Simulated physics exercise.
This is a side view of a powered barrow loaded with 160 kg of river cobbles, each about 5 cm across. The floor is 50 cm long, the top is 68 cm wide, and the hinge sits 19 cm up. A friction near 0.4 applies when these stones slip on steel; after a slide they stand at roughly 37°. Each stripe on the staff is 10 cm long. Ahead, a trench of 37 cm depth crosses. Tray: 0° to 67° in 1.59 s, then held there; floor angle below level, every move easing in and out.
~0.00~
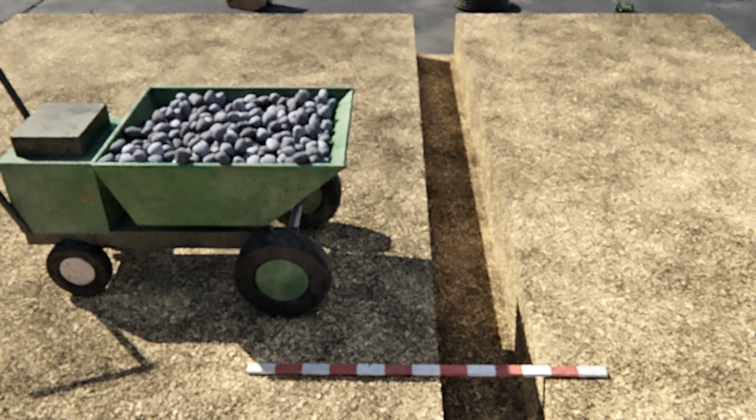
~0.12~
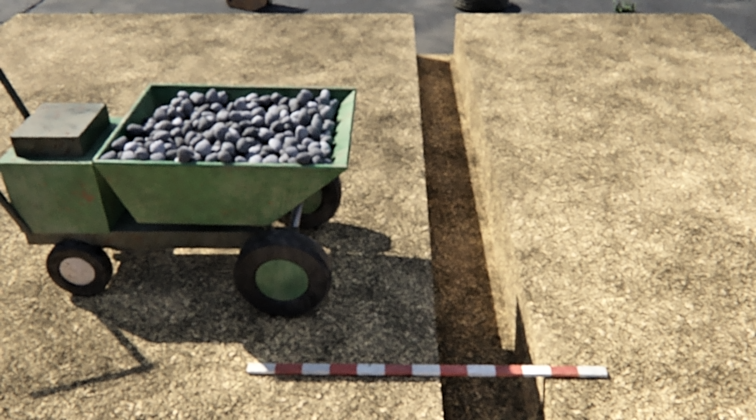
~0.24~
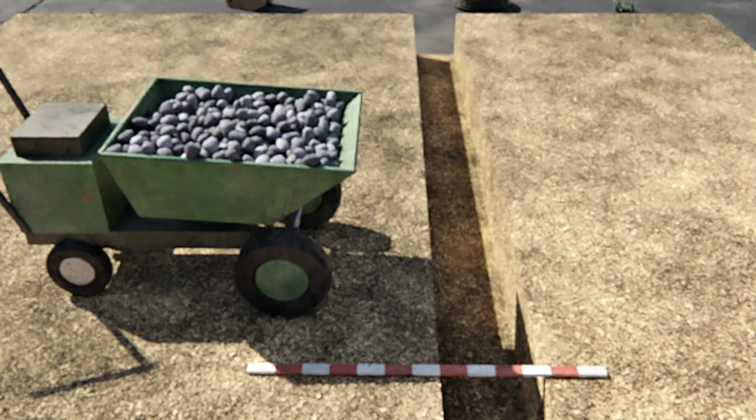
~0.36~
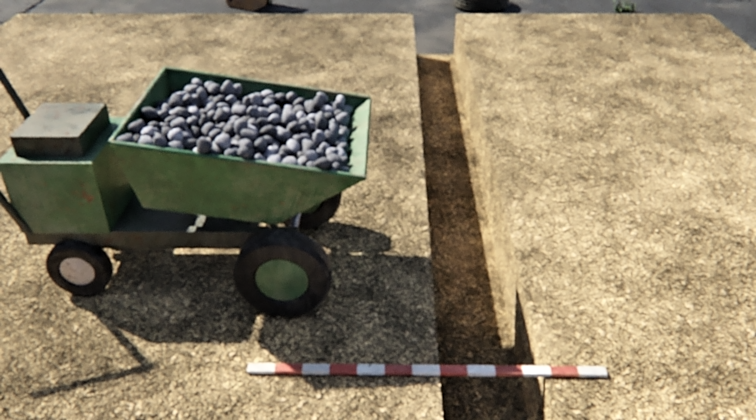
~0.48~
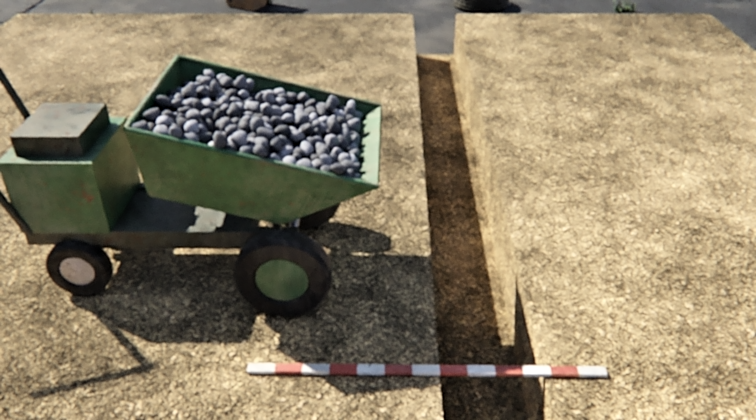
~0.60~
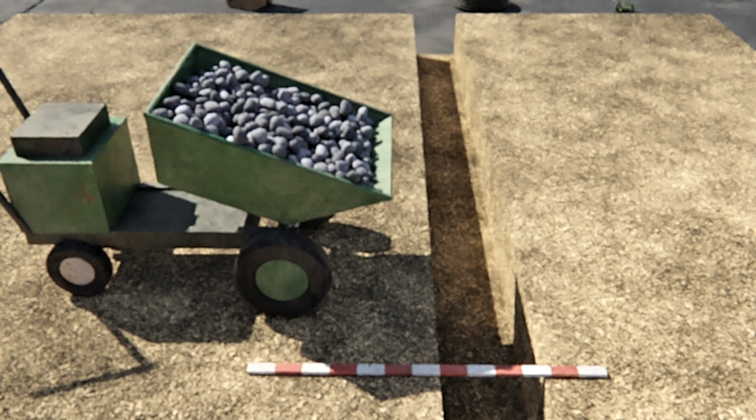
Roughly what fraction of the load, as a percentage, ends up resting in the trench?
Roughly 100 per cent of the load.
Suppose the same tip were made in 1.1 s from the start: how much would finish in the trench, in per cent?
Around 100 per cent would end in the trench.
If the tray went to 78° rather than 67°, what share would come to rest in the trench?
Roughly 100 percent.
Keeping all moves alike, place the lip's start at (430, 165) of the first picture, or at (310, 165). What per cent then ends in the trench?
Roughly 45 in a hundred from the first, 85 in a hundred from the second.
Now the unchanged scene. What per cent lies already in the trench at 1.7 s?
About 55 per cent by then.
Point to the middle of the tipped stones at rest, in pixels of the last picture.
Look at roughly (475, 311).
After 1.2 s the floor is at 56°; 99 % in the tray; the foremost stones are at (441, 241).
After 1.7 s the floor is at 67°; 46 % in the tray, 54 % in the trench; the foremost stones are at (511, 319).
After 2.0 s the floor is at 67°; 16 % in the tray, 83 % in the trench; the foremost stones are at (505, 301).
After 4.0 s the floor is at 67°; 0 % in the tray, 100 % in the trench; the foremost stones are at (505, 300).
